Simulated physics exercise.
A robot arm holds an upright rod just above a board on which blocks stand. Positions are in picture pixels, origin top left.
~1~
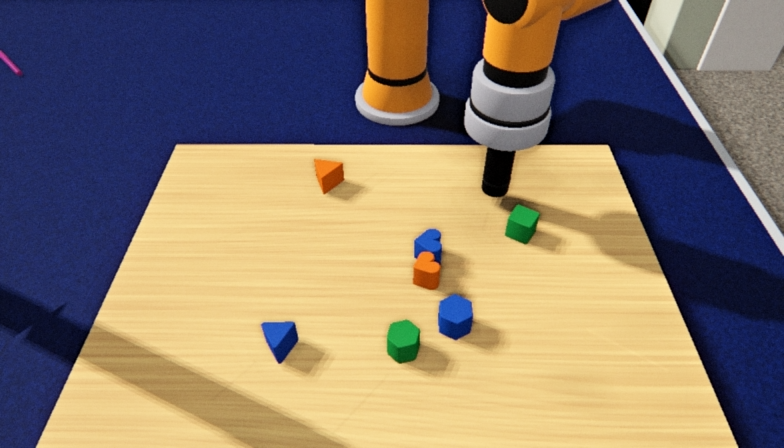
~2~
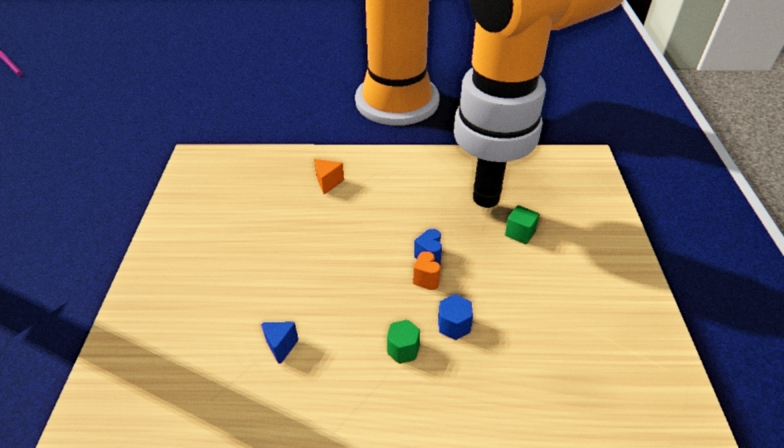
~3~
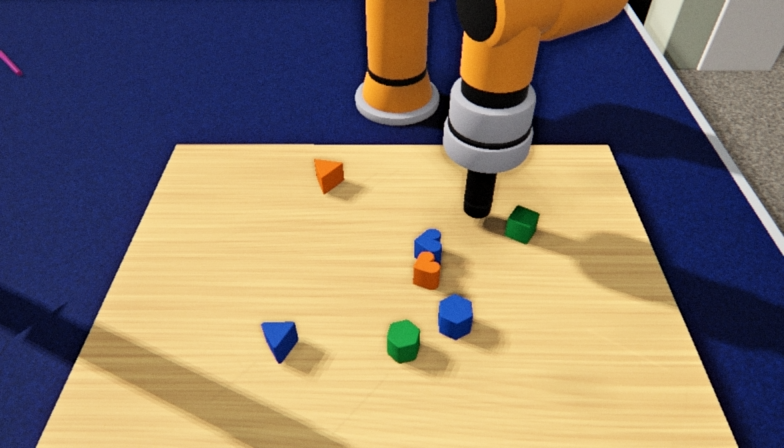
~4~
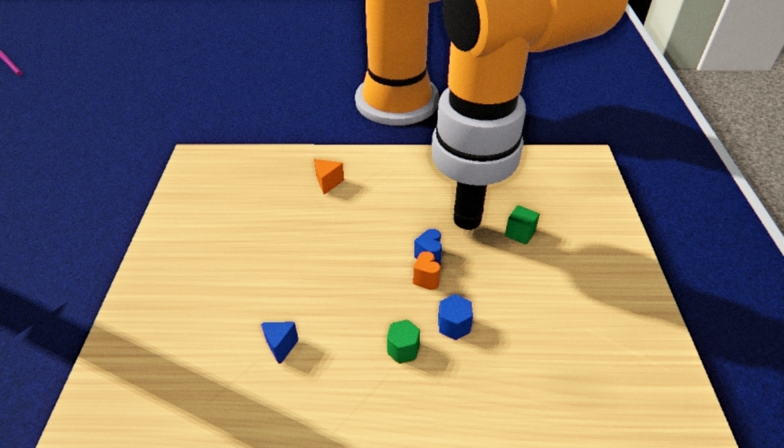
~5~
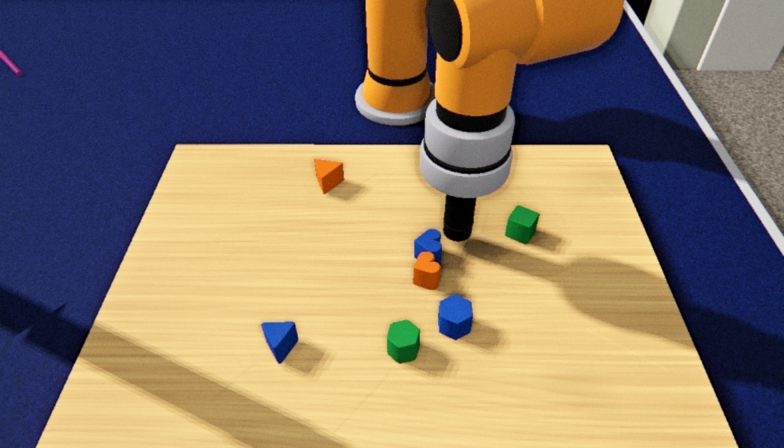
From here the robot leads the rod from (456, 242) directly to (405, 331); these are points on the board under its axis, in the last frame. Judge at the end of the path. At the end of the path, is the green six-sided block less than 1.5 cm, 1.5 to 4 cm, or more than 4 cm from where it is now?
It ends within 1.5 cm of its spot.
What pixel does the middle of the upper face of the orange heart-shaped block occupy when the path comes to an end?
At roughly (388, 292).
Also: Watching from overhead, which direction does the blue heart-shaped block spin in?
Rotates clockwise.
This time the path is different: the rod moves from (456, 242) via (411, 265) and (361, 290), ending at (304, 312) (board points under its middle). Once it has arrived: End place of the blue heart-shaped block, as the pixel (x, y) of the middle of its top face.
The centre of its top face lies at (274, 305).
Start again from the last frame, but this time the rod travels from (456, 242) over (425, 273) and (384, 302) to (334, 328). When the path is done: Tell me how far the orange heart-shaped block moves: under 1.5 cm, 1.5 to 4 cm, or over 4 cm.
Over 4 cm.
The first path, step by step. One third of the way, rod at (442, 259); orange heart-shaped block at (422, 267), turned 40° anticlockwise; blue heart-shaped block at (418, 244), turned 25° clockwise.
Two thirds of the way, rod at (424, 289); orange heart-shaped block at (399, 286); blue heart-shaped block at (417, 244), turned 30° clockwise.
At the end, rod at (405, 322); green six-sided block at (400, 343); orange heart-shaped block at (388, 292), turned 55° clockwise; blue heart-shaped block at (417, 244), turned 30° clockwise; blue six-sided block unmoved.
